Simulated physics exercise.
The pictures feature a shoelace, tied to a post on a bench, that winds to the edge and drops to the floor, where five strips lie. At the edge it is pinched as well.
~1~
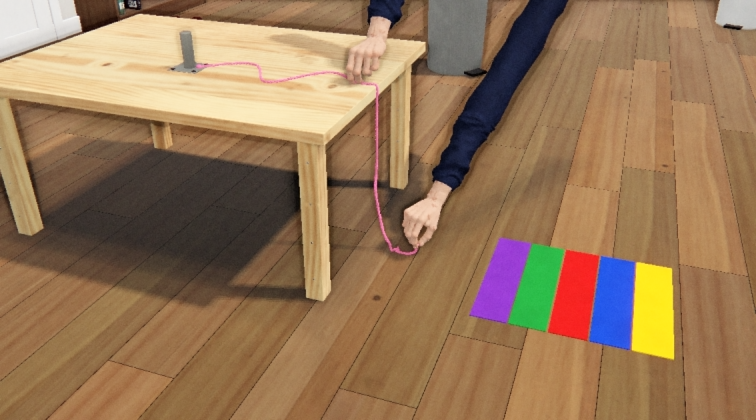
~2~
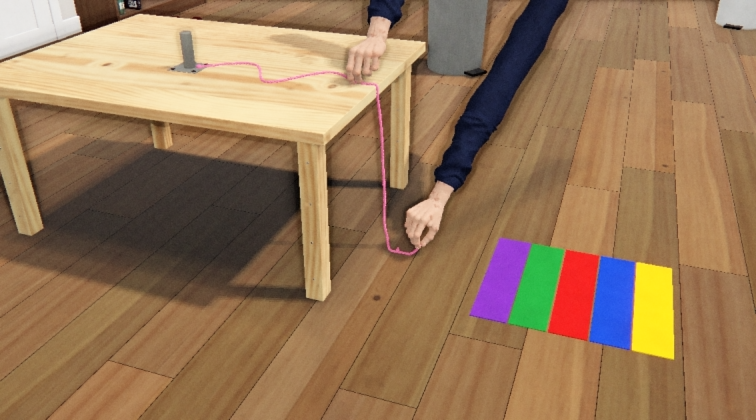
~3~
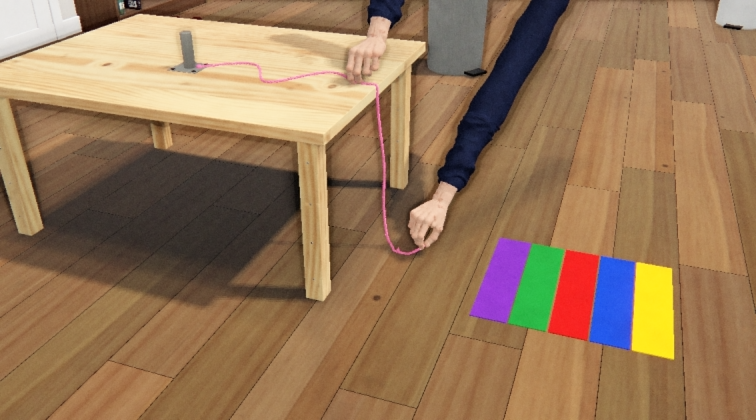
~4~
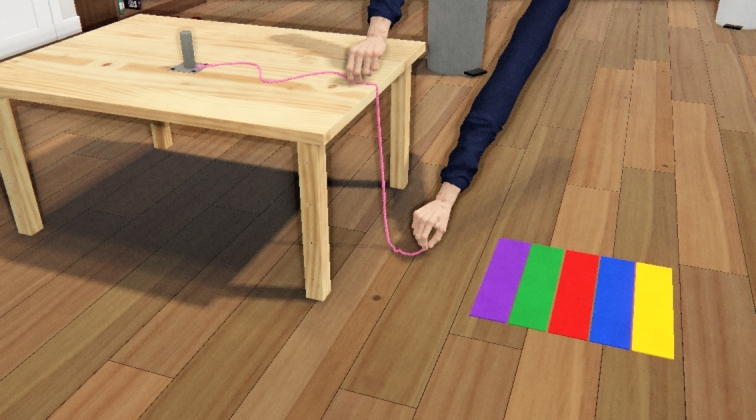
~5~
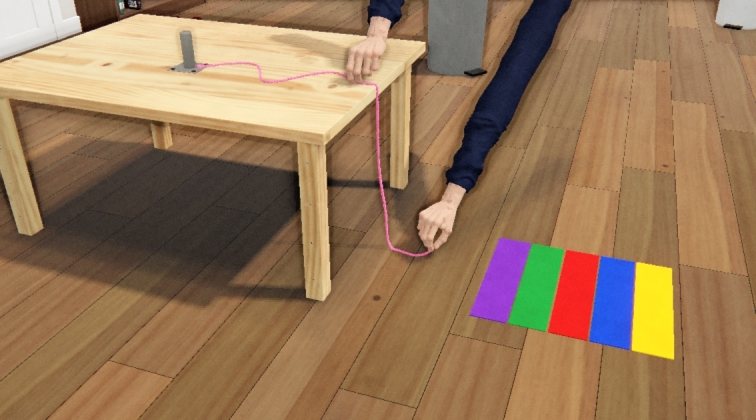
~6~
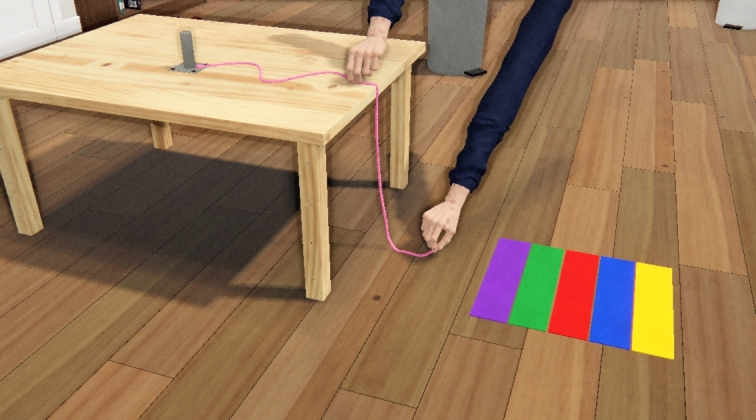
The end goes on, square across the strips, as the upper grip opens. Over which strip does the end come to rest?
Over the blue strip.
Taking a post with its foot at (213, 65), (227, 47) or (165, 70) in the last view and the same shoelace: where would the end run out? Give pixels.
The three places are (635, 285), (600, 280) and (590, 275), in that order.
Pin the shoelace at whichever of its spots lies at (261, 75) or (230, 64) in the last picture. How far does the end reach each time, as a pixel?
(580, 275), then (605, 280).
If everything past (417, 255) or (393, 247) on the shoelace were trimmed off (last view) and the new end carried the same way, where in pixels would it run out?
In that order: (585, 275) and (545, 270).
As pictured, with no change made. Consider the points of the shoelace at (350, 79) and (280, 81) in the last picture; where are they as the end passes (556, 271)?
In order: (384, 119) and (322, 80).
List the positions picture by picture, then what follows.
In the first frame, end (418, 245); purple (493, 303); green (531, 311); red (571, 319); blue (611, 327); yellow (653, 336).
In the second frame, end (420, 245); shoelace through (231, 64) (262, 79) (325, 73) (377, 96) (383, 169) (386, 231).
In the third frame, end (424, 246).
In the fourth frame, end (427, 246); shoelace through (231, 64) (262, 79) (325, 73) (377, 96) (382, 169) (387, 231).
In the fifth frame, end (433, 247).
In the sixth frame, end (437, 248); shoelace through (231, 64) (262, 79) (325, 73) (377, 96) (379, 169) (387, 231).
Soon after, end near (556, 271); over green.
Then, end near (594, 278); over red.
At full stretch, end near (616, 282); over blue. It gets as far as the blue strip.
